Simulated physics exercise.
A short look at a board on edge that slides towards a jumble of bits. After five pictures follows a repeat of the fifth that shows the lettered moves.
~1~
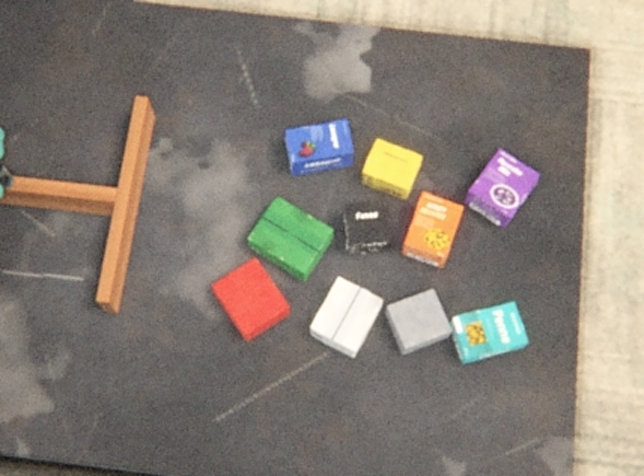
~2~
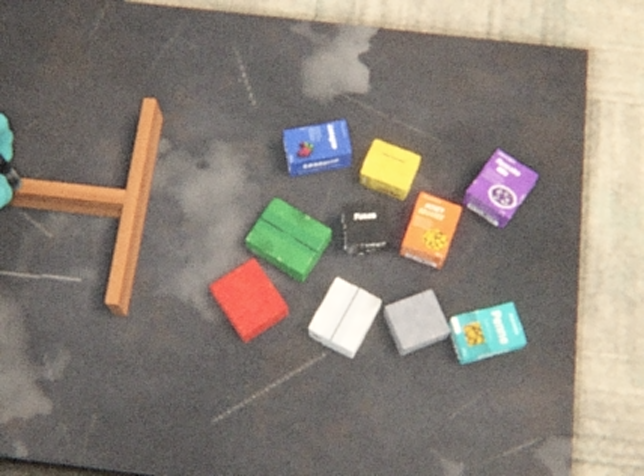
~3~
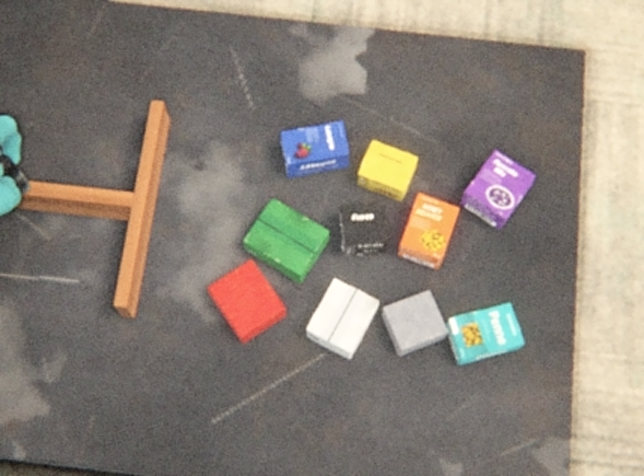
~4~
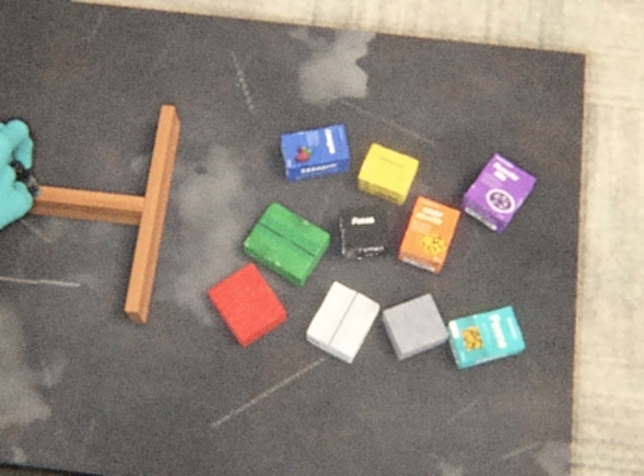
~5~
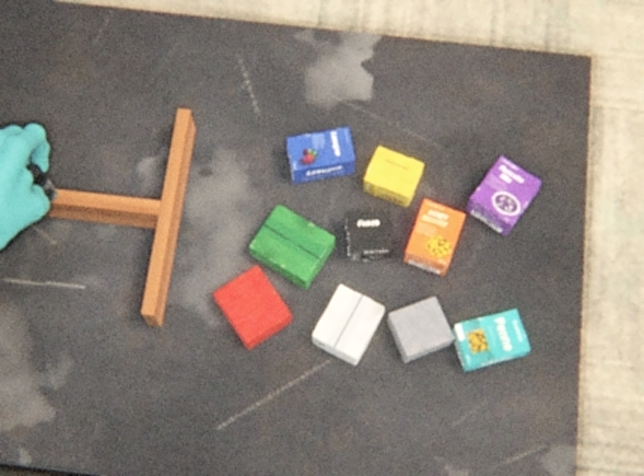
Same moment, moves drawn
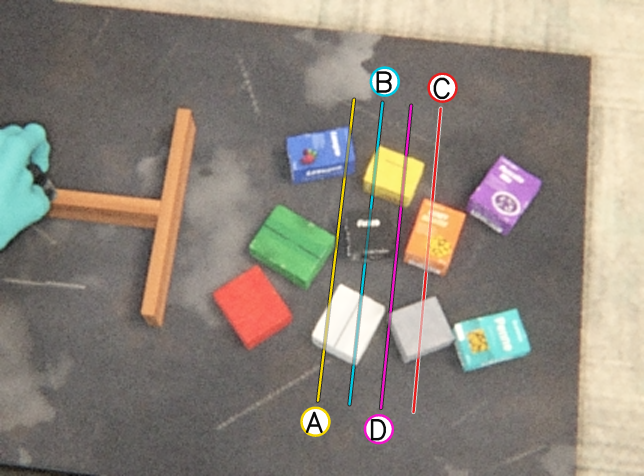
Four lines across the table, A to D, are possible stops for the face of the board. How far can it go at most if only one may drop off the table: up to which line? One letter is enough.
It can go as far as C.
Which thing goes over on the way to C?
The turquoise packet.
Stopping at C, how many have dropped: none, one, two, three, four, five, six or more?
One.
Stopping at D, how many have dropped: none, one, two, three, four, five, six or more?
By then, none.
On the marked copy, A at (337, 243); B at (367, 246); C at (428, 253); D at (397, 249).
With C. Early on, board (260, 219); white box (358, 329); red block (294, 321).
Further on, board (355, 229); turquoise packet (543, 358); purple packet (512, 194).
At the end, board (426, 237); turquoise packet over the edge; purple packet (575, 193); one fallen.
As for the rest, A is within the limit but short; B is within the limit but short; D is within the limit but short.
